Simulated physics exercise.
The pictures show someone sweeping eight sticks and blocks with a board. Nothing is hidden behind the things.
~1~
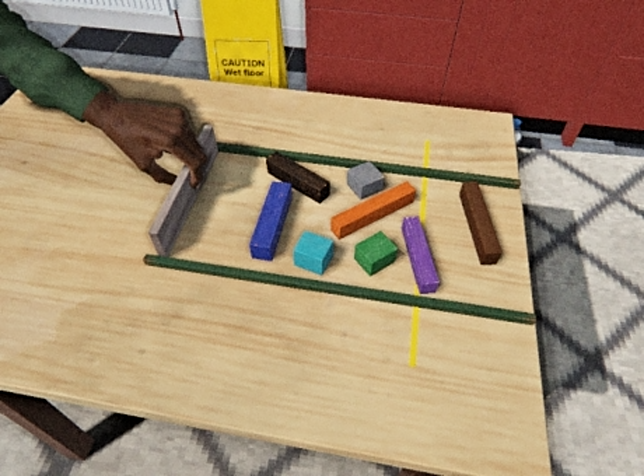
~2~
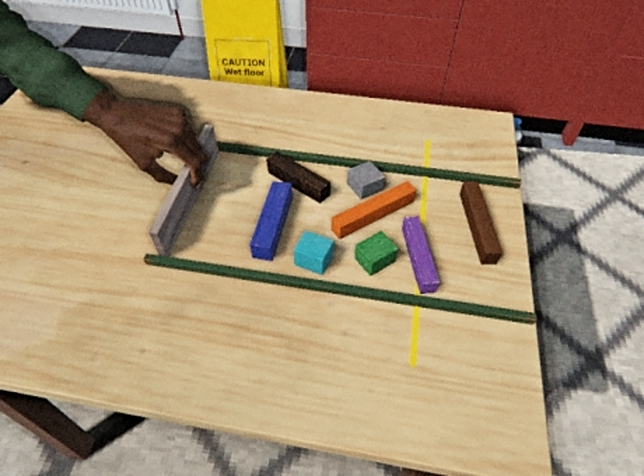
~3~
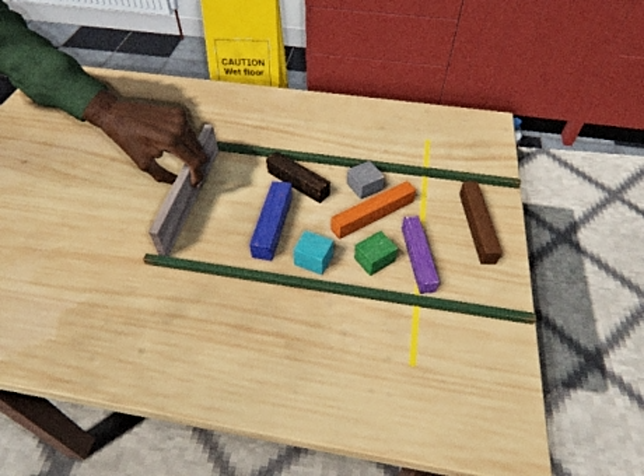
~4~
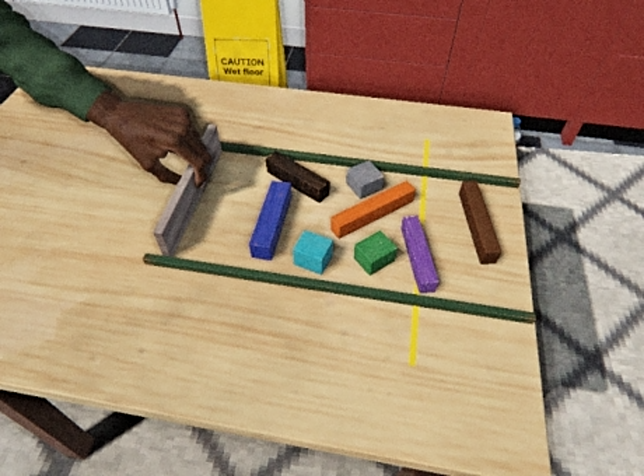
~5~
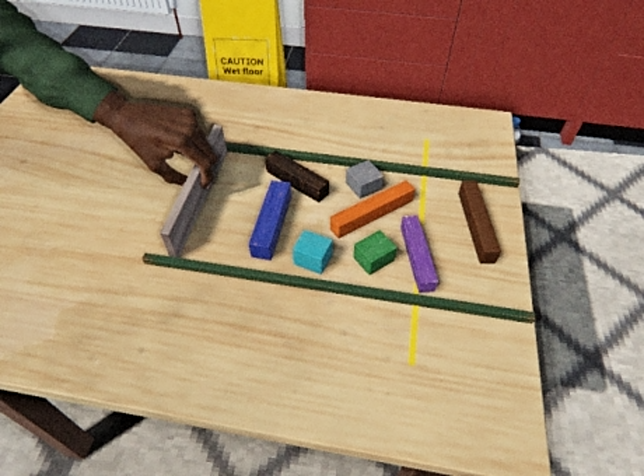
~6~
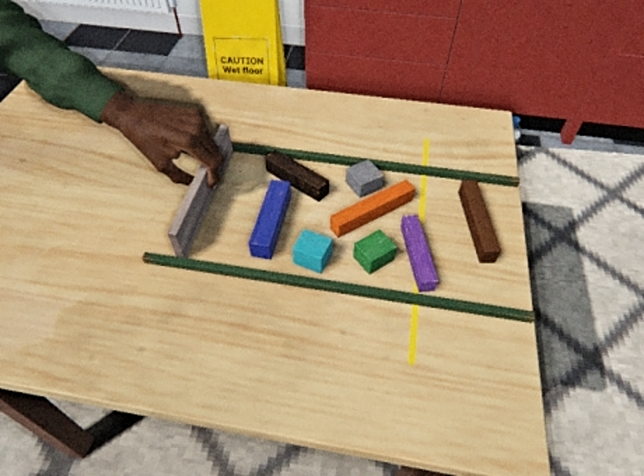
A hand in a green sleeve holds a grey board upright at the left of a light wooden table, seen from above at an angle, with a yellow caution sign and red cabinets behind. Between two dark green rails lie black, blue, cyan, grey, orange, green and purple pieces, a brown stick at right, and yellow tape marks. The hand first stays nearly still, then slides the board slightly right, while the pieces and camera stay put.
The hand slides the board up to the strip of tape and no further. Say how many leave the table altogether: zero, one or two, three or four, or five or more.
The number that fall off is zero.
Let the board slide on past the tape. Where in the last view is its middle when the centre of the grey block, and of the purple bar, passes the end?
Near (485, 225) and (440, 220).
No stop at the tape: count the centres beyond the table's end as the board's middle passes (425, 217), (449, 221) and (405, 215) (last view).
It would be 0, 2 and 0.
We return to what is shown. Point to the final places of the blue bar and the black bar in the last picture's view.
Near (431, 241) and (446, 197).
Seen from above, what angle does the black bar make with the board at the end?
Some 25 degrees.
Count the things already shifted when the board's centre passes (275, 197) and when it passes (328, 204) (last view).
2 and 7.
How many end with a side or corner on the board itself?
2 of them.
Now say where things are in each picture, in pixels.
In the first picture, brown stick (479, 221); purple bar (419, 254); green block (376, 254); board (188, 187); tape (421, 233).
In the second picture, purple bar (419, 253); orange bar (374, 209).
In the third picture, green block (376, 253); black bar (298, 177).
In the fourth picture, brown stick (478, 221); board (192, 187).
In the fifth picture, purple bar (418, 252); blue bar (271, 219).
In the sixth picture, brown stick (478, 220); purple bar (418, 252); green block (375, 252); board (204, 188); tape (421, 231).
Soon after, none off yet; brown stick at rest near (478, 220); purple bar at rest near (418, 252); green block at rest near (375, 252).
Then, none off yet; brown stick at rest near (478, 220); purple bar moving near (428, 252); green block moved about its own width near (401, 256).
Further on, none off yet; brown stick moving near (484, 219); purple bar moved about its own width near (480, 259); green block moved well along near (465, 273).
At rest, the number that fall off is zero.
